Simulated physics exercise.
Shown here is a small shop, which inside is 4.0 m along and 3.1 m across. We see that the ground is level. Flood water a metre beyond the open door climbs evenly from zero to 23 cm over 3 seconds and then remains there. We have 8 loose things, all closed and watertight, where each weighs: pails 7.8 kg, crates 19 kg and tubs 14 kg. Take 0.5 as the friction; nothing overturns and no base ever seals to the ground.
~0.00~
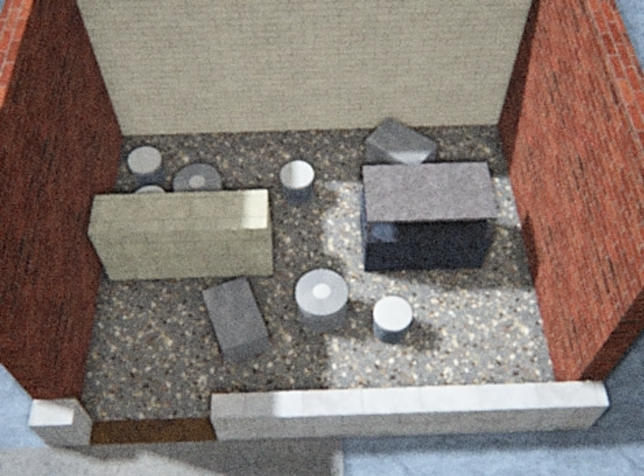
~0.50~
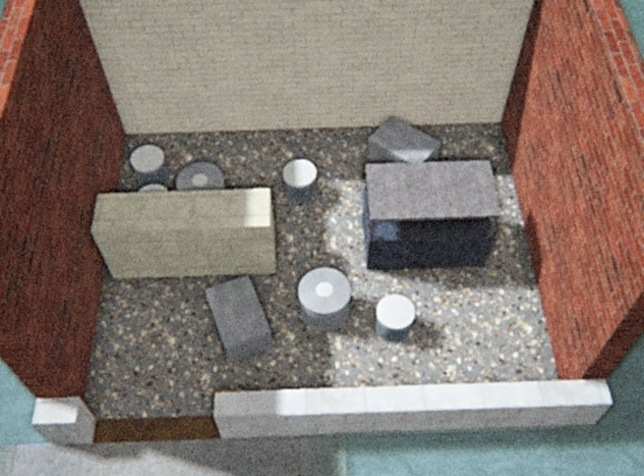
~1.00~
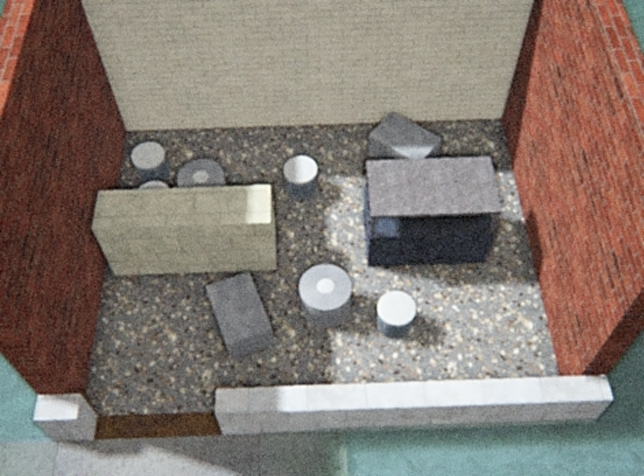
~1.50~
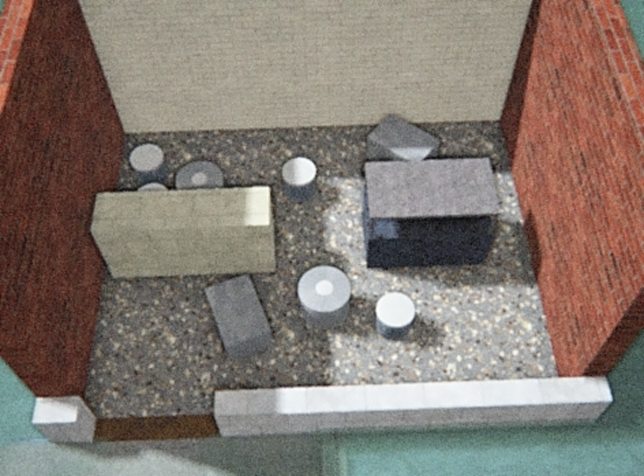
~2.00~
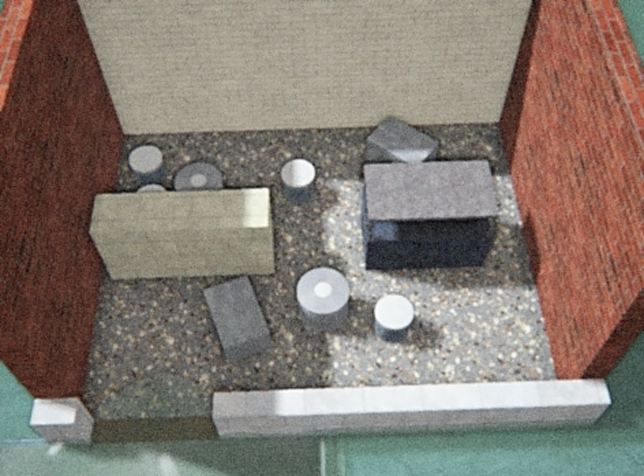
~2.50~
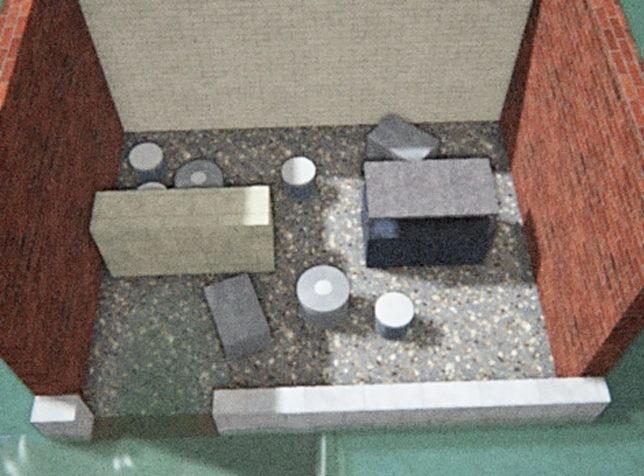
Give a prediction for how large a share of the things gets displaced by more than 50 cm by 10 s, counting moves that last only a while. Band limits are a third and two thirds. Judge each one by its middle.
It's going to be somewhere in the middle, I reckon.
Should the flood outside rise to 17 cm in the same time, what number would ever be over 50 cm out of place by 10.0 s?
In that case the number is 3.
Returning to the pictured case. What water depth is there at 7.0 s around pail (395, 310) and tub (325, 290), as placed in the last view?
Around 7 cm and 8 cm.
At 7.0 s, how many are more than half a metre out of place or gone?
At that moment it comes to 3.
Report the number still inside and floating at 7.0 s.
At that instant the tally stands at 0.
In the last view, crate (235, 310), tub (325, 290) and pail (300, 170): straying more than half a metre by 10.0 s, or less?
Order as asked - a bigger shift, a bigger shift, a smaller shift.
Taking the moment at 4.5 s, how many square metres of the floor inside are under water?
Somewhere about 4.5 m2, give or take.
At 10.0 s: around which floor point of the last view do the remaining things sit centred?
It works out to somewhere near (323, 221) on the floor.
After 3.5 s 0 of 8 are over 50 cm from their spots; 0 afloat.
After 4.5 s 1 of 8 are over 50 cm from their spots; 0 afloat.
After 7.0 s 3 of 8 are over 50 cm from their spots; 0 afloat.
After 10.0 s 3 of 8 are over 50 cm from their spots, and 3 have been at some point; 3 afloat.
